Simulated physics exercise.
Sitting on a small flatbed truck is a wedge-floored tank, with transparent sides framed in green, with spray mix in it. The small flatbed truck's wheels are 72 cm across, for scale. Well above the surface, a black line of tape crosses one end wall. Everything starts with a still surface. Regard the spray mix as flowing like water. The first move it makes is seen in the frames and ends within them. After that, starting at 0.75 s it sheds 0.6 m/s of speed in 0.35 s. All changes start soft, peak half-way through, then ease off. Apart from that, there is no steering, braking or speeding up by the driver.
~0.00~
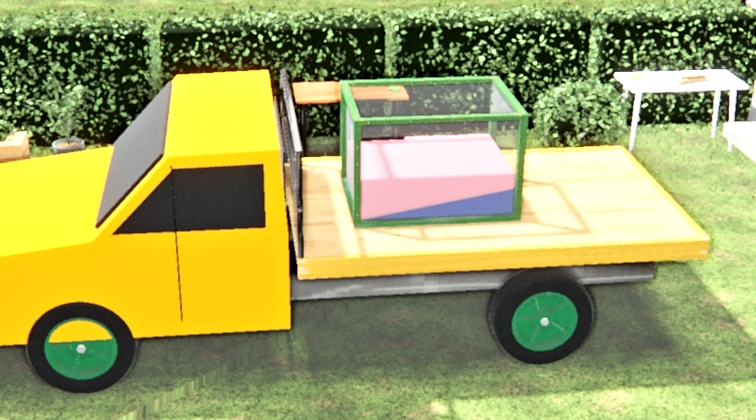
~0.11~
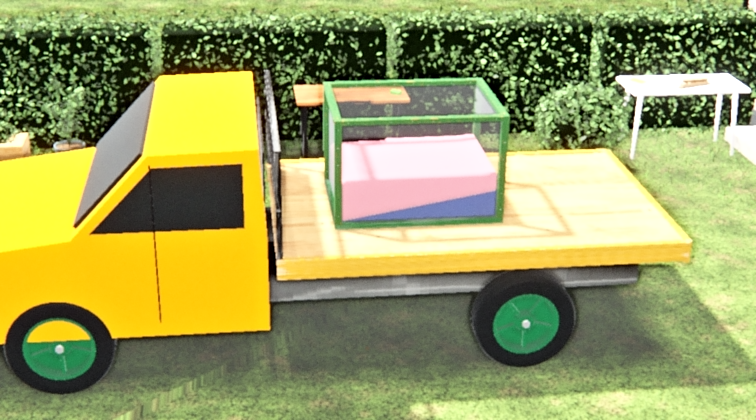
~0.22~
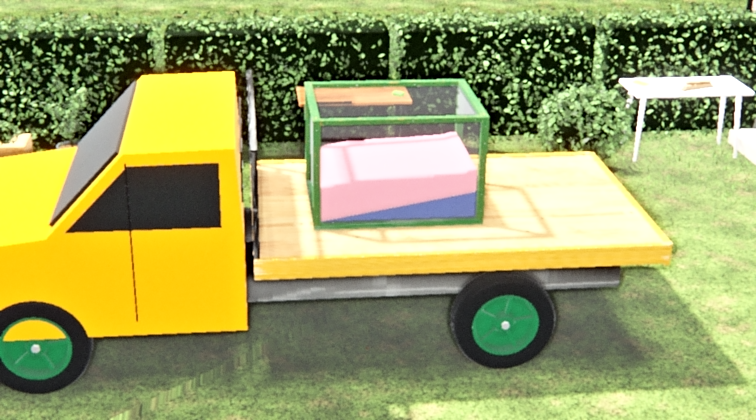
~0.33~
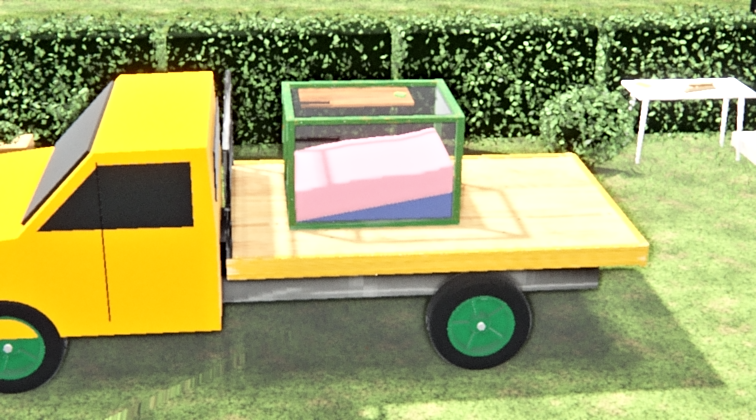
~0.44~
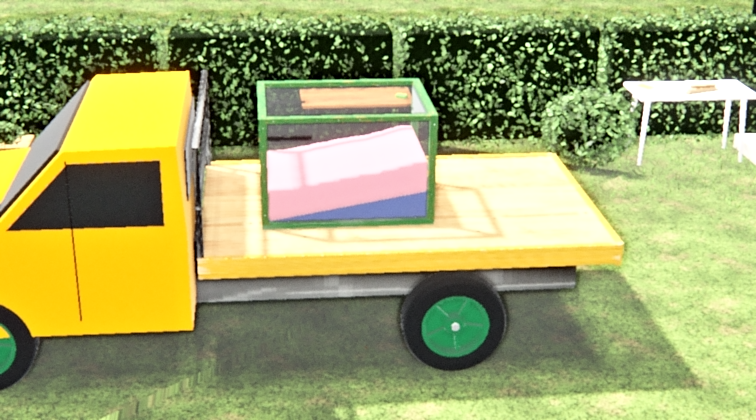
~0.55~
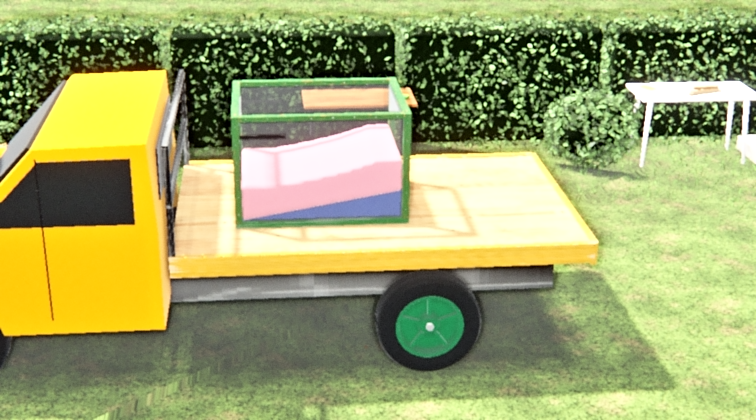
A yellow flatbed truck rolls left as pink liquid in its green-framed tank tilts up rightward.
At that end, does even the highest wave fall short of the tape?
Yes, it falls short.
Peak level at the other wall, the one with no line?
Max height: Roughly 74 centimetres.
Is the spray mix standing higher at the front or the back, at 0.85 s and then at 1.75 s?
Heap position: Aft end, then aft end.
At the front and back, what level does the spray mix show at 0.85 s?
Front 30 cm, back 34 cm.
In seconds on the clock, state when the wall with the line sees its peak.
Time of peak: Around 1.2 s.
By 0.85 s the surface is 30 cm up at the front and 35 cm at the back; nothing has left.
By 1.30 s the surface is 55 cm up at the front and 22 cm at the back; nothing has left.
By 1.75 s the surface is 27 cm up at the front and 31 cm at the back; nothing has left.
By 4.09 s the waves are smaller; the highest at the front wall was 55 cm, at 1.20 s, against a line at 61 cm.
